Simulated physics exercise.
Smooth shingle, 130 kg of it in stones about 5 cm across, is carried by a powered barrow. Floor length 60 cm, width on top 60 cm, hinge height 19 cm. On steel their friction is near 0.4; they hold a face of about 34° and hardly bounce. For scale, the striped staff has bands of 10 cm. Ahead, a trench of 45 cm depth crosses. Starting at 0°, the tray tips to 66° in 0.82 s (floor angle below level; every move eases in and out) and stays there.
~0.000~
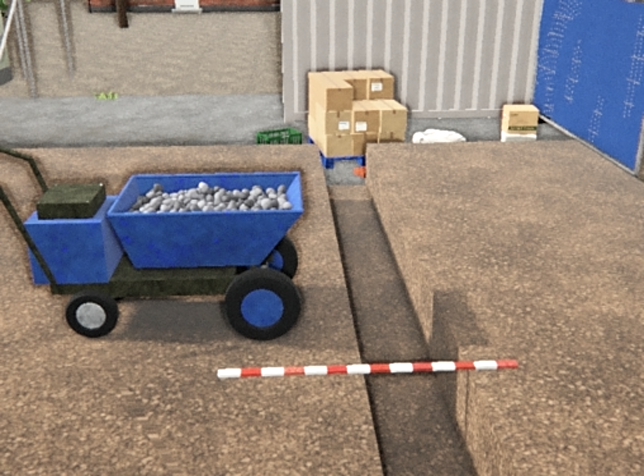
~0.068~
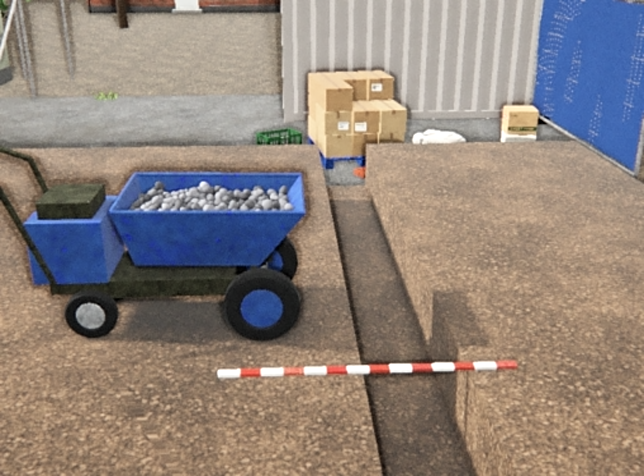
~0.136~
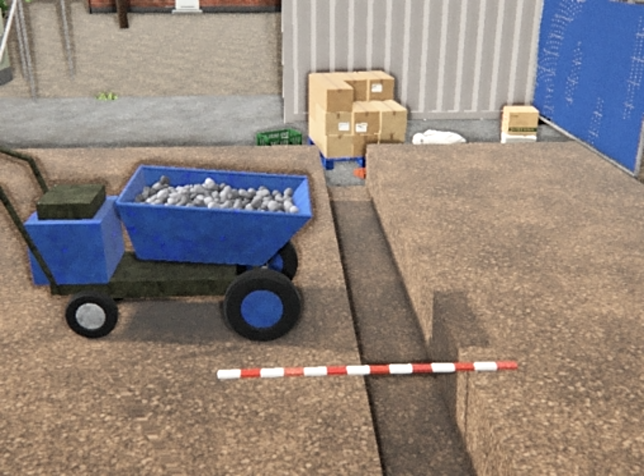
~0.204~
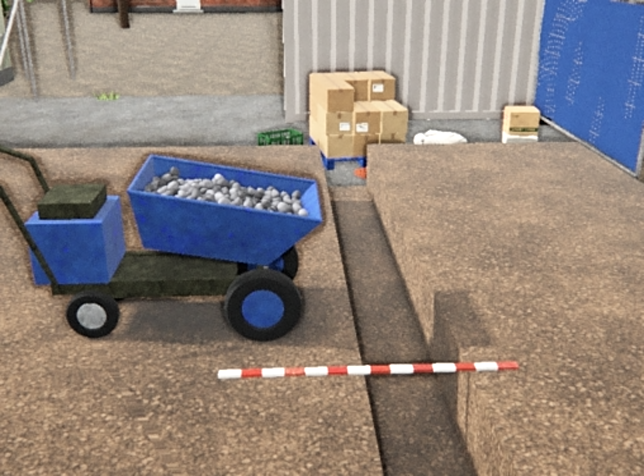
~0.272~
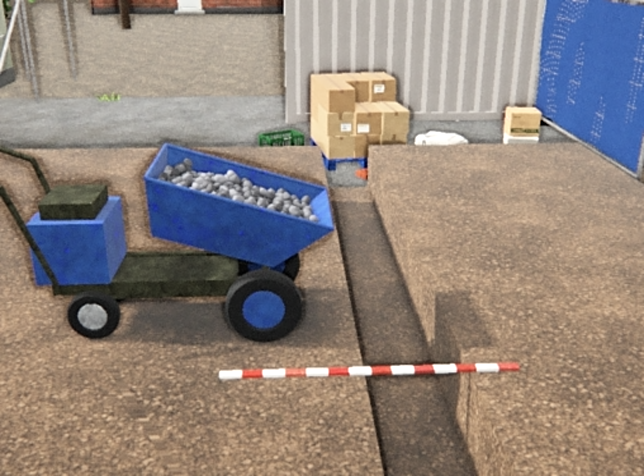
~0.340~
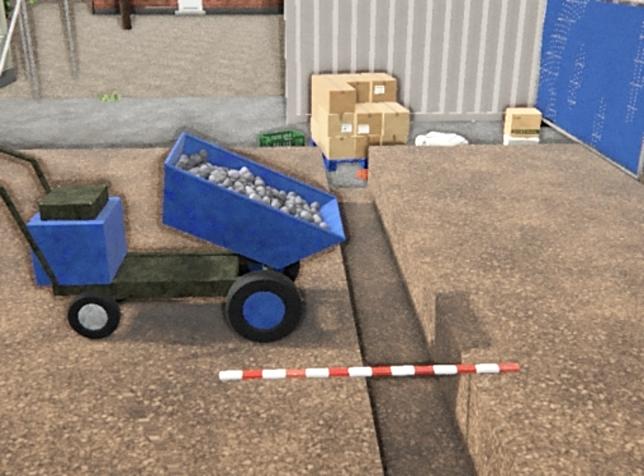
A blue powered barrow loaded with smooth grey stones stood beside a narrow trench, and its tray slowly tilted down toward the right, its back end rising while the stones shifted toward the lip.
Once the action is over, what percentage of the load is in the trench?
About 96 in every hundred.
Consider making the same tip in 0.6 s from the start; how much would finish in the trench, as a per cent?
Roughly 90 per cent would.
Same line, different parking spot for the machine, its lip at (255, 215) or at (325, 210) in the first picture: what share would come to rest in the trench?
I'd expect some 90 per cent, then some 80.
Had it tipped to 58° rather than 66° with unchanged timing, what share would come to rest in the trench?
Trench share: Approx. 75%.
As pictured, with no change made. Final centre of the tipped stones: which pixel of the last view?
Around (404, 371).
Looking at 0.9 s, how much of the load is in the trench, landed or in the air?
Close to 25 per cent has got there by then.
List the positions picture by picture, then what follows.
Lip at (302, 212), floor tilted 0°, highest stones at (216, 195), in the first frame.
The tray is at 1°, its lip at (305, 213); the top of the load is at (211, 193); the stones move at 0.3 m/s on average, in the second frame.
The tray is at 5°, its lip at (311, 216); the top of the load is at (182, 190); the stones move at 0.6 m/s on average, in the third frame.
Lip at (322, 221), floor tilted 10°, highest stones at (175, 182); the stones move at 0.8 m/s on average, in the fourth frame.
The tray is at 17°, its lip at (333, 229); the top of the load is at (179, 172); the stones move at 0.9 m/s on average, in the fifth frame.
Lip at (345, 239), floor tilted 25°, highest stones at (192, 163); the stones move at 1.0 m/s on average, in the sixth frame.
After 0.6 s the floor is at 56°; 100 % in the tray; the foremost stones are at (357, 258).
After 0.9 s the floor is at 66°; 74 % in the tray, 26 % in the trench; the foremost stones are at (431, 341).
After 1.3 s the floor is at 66°; 32 % in the tray, 65 % in the trench, 3 % past the trench; the foremost stones are at (516, 306).
After 3.2 s the floor is at 66°; 0 % in the tray, 96 % in the trench, 4 % past the trench; the foremost stones are at (637, 314).
